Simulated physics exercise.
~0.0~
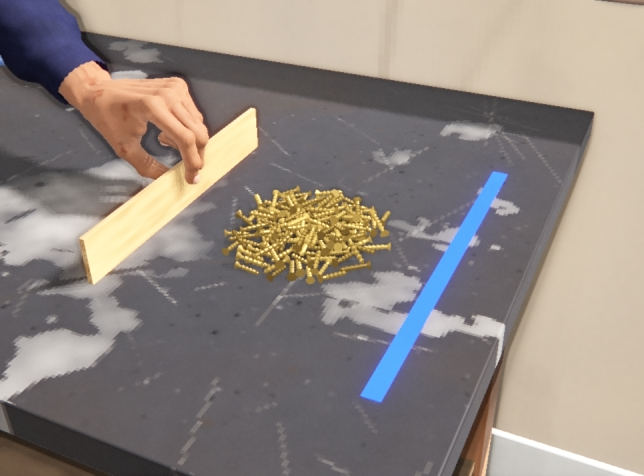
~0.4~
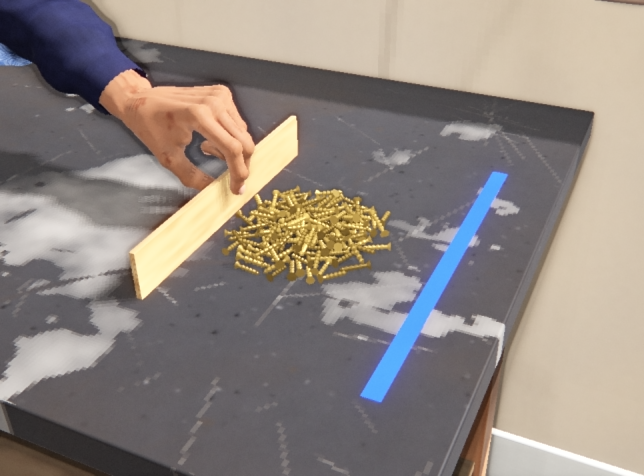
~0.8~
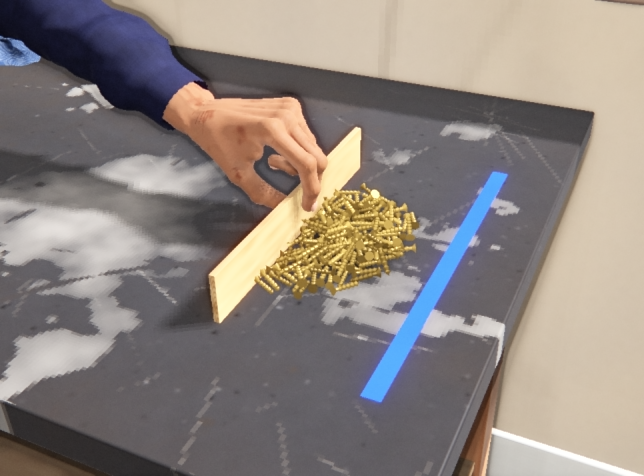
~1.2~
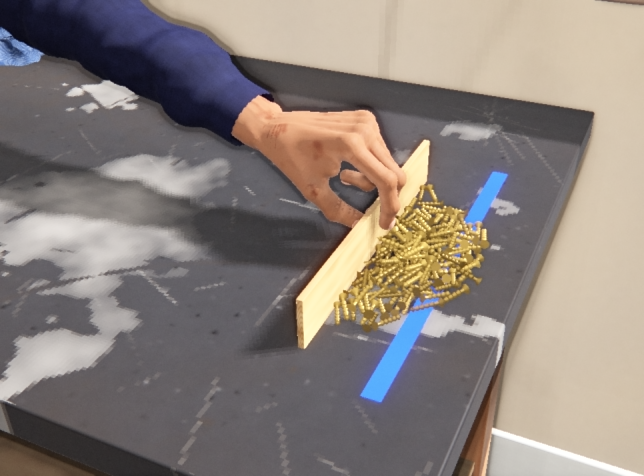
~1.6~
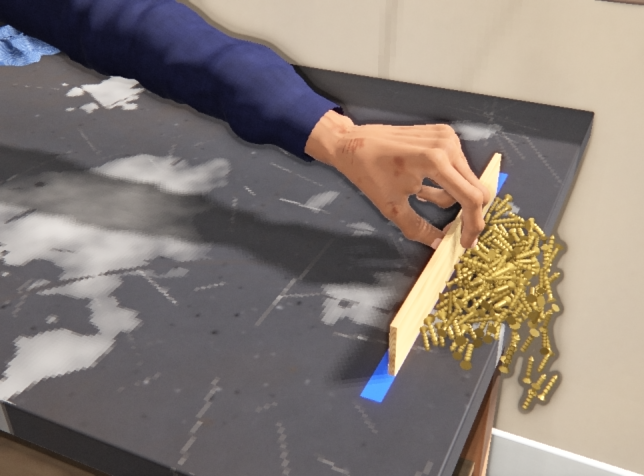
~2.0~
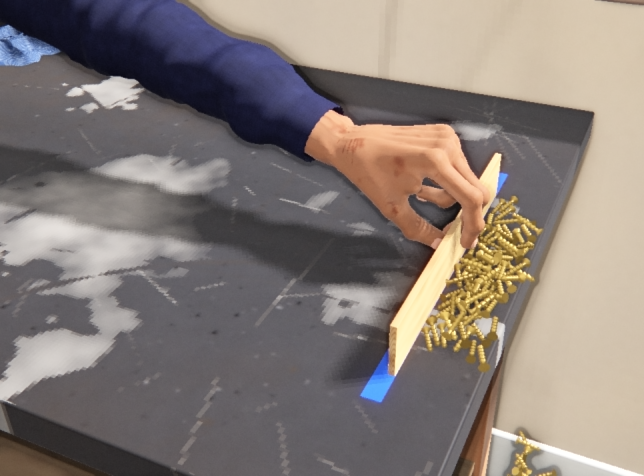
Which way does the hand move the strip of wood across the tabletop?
The hand moves the strip of wood to the right, towards the blue tape and the table's edge.
